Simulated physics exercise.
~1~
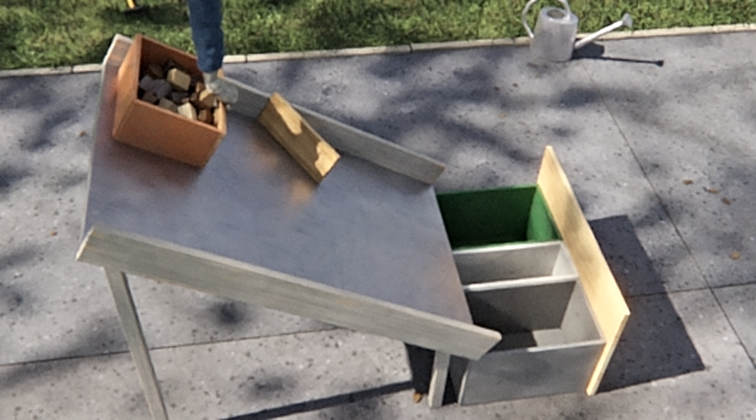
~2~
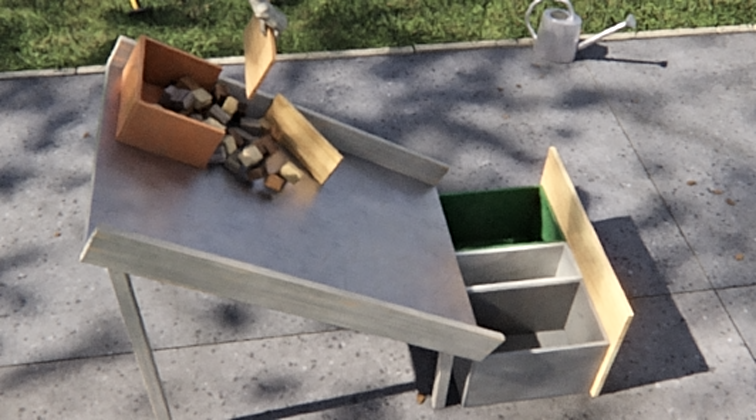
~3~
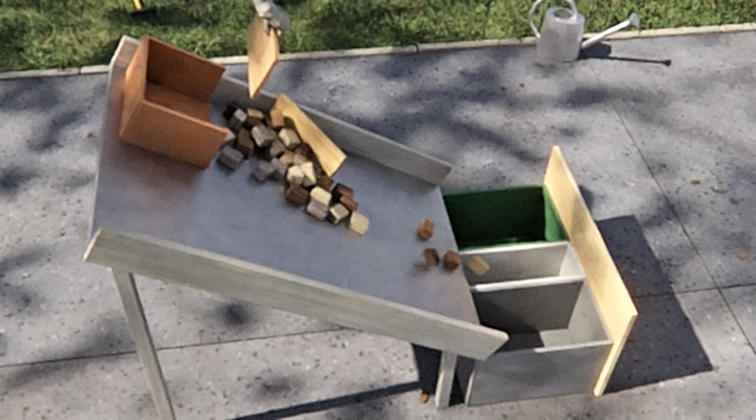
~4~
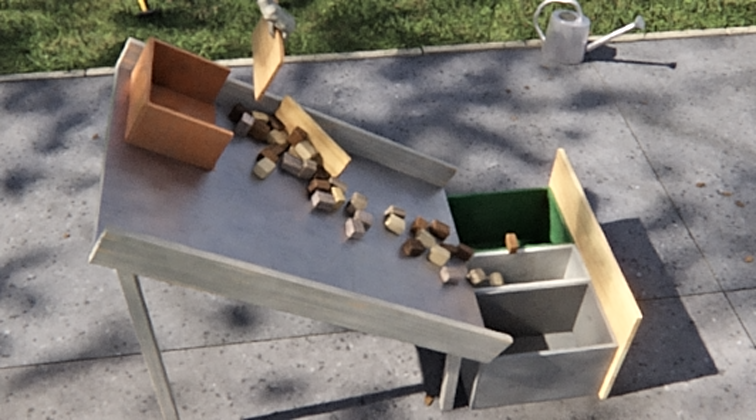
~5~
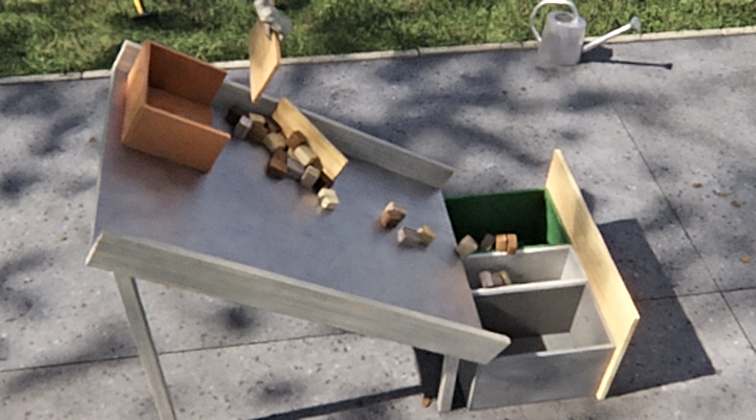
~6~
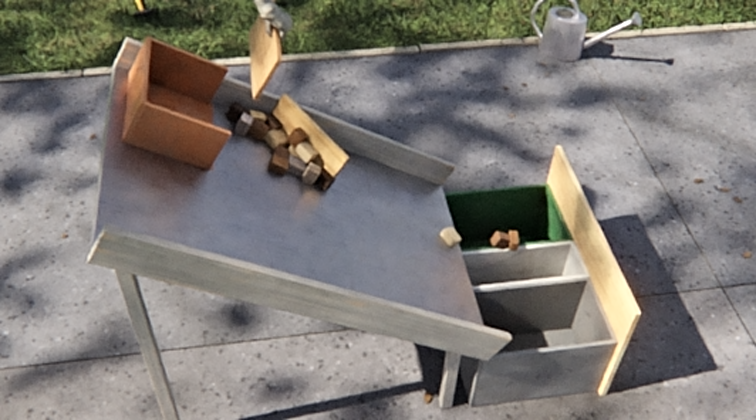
In this clip, a wooden gate lifts away from an orange pen and wooden blocks spill down a tilted grey table past an angled board, some dropping into the totes at its lower end, while a cluster stays resting against the board.
